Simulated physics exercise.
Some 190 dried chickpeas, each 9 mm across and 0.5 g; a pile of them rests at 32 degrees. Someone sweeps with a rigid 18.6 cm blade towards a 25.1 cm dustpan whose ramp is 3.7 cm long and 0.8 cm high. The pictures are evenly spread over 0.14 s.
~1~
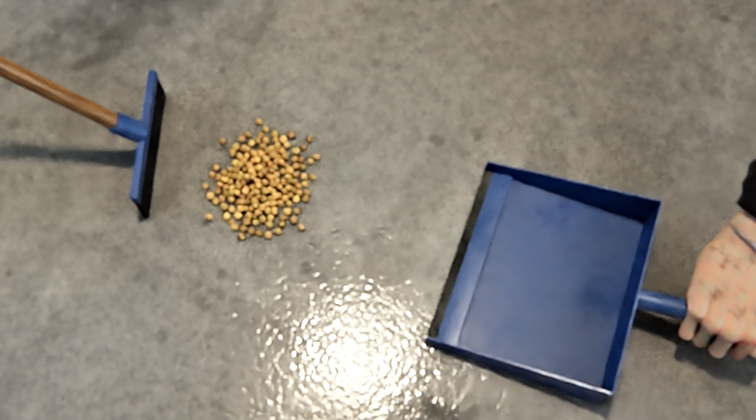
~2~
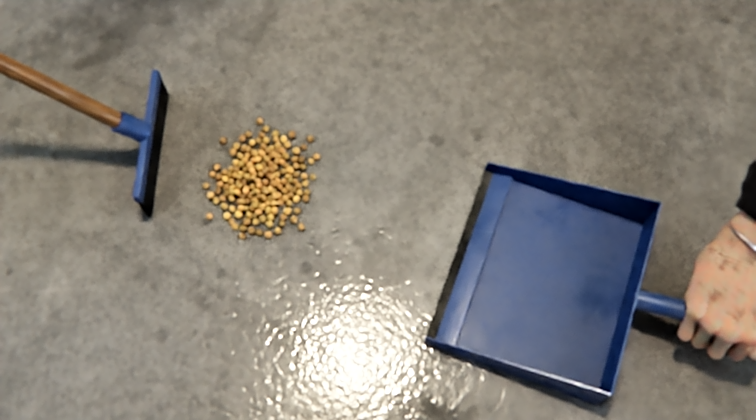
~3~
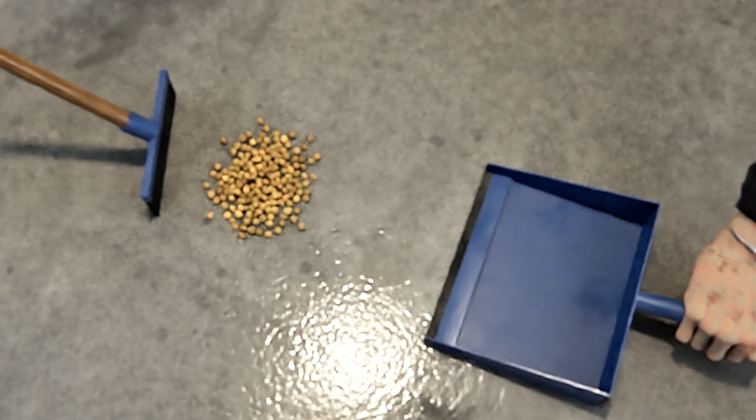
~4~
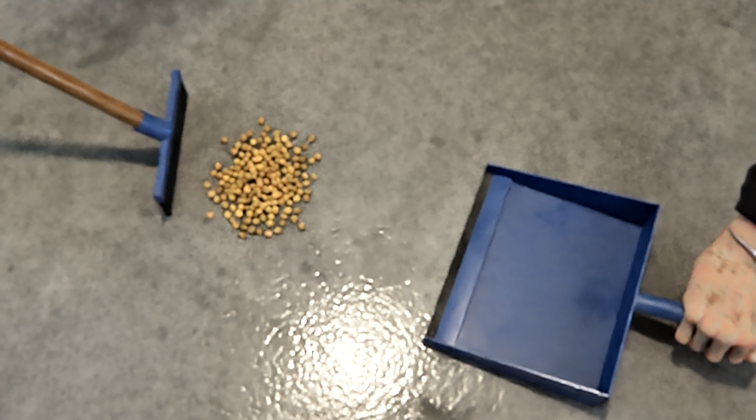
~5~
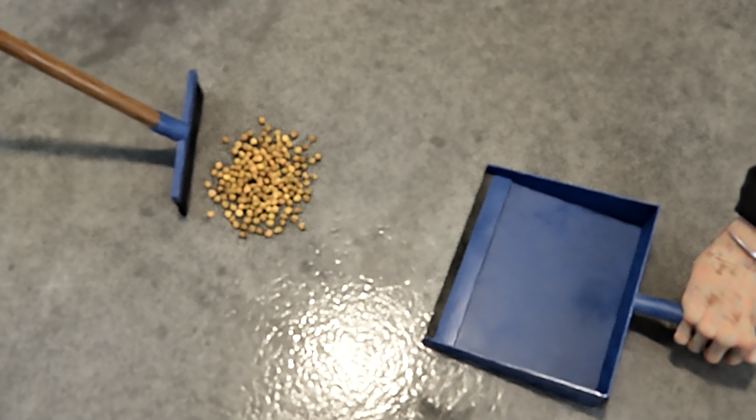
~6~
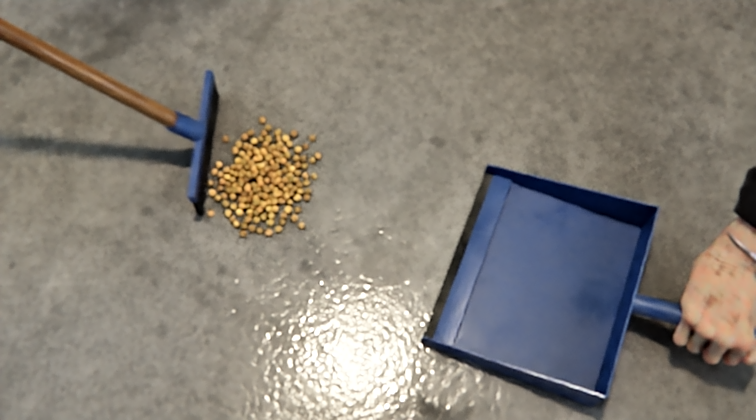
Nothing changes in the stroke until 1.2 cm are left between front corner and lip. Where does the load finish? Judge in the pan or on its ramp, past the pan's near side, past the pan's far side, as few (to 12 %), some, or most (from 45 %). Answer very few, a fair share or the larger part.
Pan a fair share, near side very few, far side a fair share.
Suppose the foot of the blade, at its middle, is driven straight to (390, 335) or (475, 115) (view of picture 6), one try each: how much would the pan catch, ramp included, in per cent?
Some 0 and 0 per cent.
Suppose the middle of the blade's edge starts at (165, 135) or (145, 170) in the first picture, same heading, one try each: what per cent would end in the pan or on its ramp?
Some 10 and 20 per cent.
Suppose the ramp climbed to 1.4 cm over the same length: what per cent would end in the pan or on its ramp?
Then about 15 per cent.
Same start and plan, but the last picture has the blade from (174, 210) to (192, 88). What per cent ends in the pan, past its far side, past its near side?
Pan 10, far 0, near 0.
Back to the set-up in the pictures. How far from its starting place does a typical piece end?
Some 30 cm.
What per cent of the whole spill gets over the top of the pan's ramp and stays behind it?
About 5 per cent.
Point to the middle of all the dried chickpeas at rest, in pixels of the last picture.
Near (475, 185).
Then, 0.23 s after the last picture, middle of the blade 21 cm from the lip; 0 % over the lip, far side 10 %, near side 0 %.
Then, 0.38 s after the last picture, middle of the blade 9 cm from the lip; 0 % over the lip, far side 20 %, near side 0 %.
Then, 0.66 s after the last picture, middle of the blade 4 cm from the lip; 20 % over the lip, far side 35 %, near side 0 %.
In the end, pan 15 %, near side 0 %, far side 35 %, in front of the lip or behind the blade 45 %.
